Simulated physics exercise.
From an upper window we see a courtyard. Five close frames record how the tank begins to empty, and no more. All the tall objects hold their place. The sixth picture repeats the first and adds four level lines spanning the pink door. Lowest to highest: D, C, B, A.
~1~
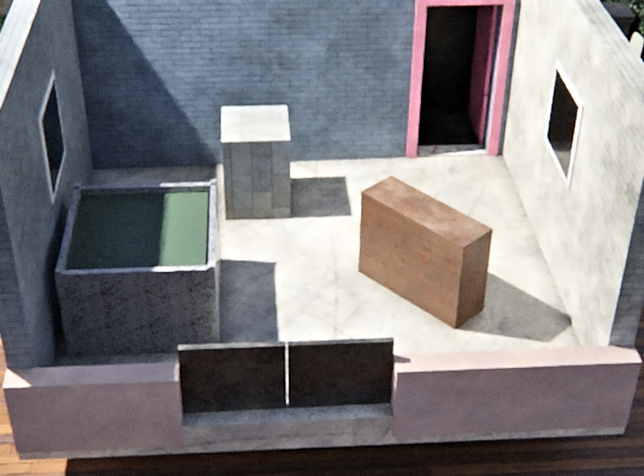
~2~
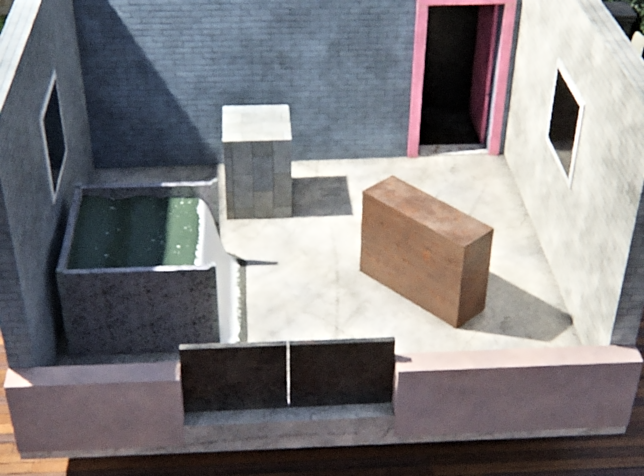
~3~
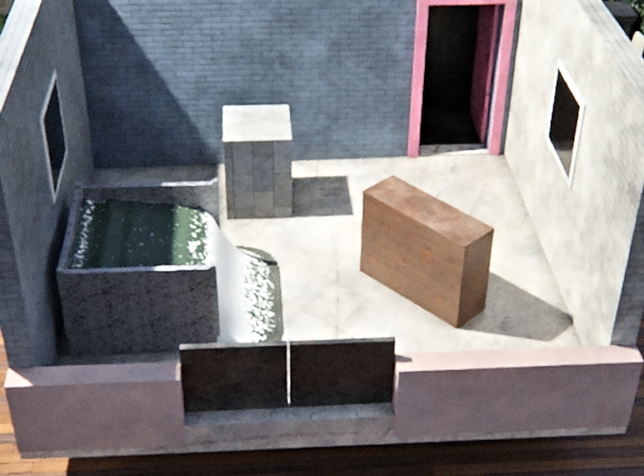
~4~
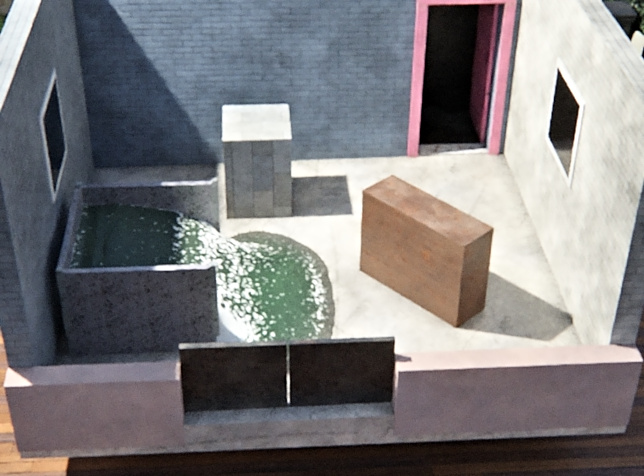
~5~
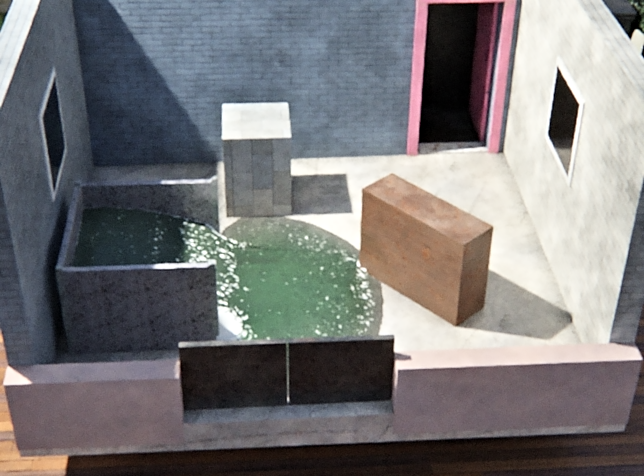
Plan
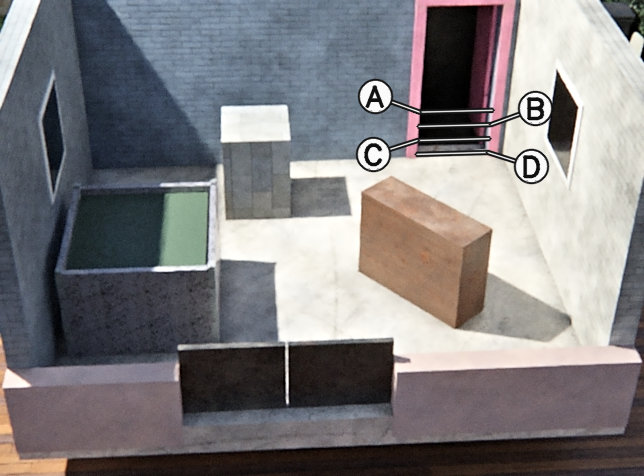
The video shows a walled courtyard with a gray block, a brown block and a tank of green water; the tank's right side opens, and water pours out, spreading rightward across the pale floor toward the brown block.
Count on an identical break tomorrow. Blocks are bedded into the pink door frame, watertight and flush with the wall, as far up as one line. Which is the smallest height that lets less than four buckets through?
C.
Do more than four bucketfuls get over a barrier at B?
No.
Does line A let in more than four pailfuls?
No, not at all.
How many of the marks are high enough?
Three of the four.
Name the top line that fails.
That would be D.
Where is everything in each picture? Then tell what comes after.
The first picture shows water in the tank at rest, its middle at (141, 232); foot of the pink doorway at (452, 156); shut gate at (287, 354).
In the second picture, 2 % of the ground under water, visible out to (239, 335).
In the third picture, 6 % of the ground under water, visible out to (244, 252).
In the fourth picture, 12 % of the ground under water, visible out to (276, 239).
In the fifth picture, 20 % of the ground under water, visible out to (376, 316).
In white, A at (456, 111); B at (454, 125); C at (453, 139); D at (452, 153); from the bottom up D, C, B, A.
Choosing A, nothing gets over.
Choosing B, nothing gets over.
Choosing C, a bucket or two gets in.
Choosing D, dozens of bucketfuls pour in.
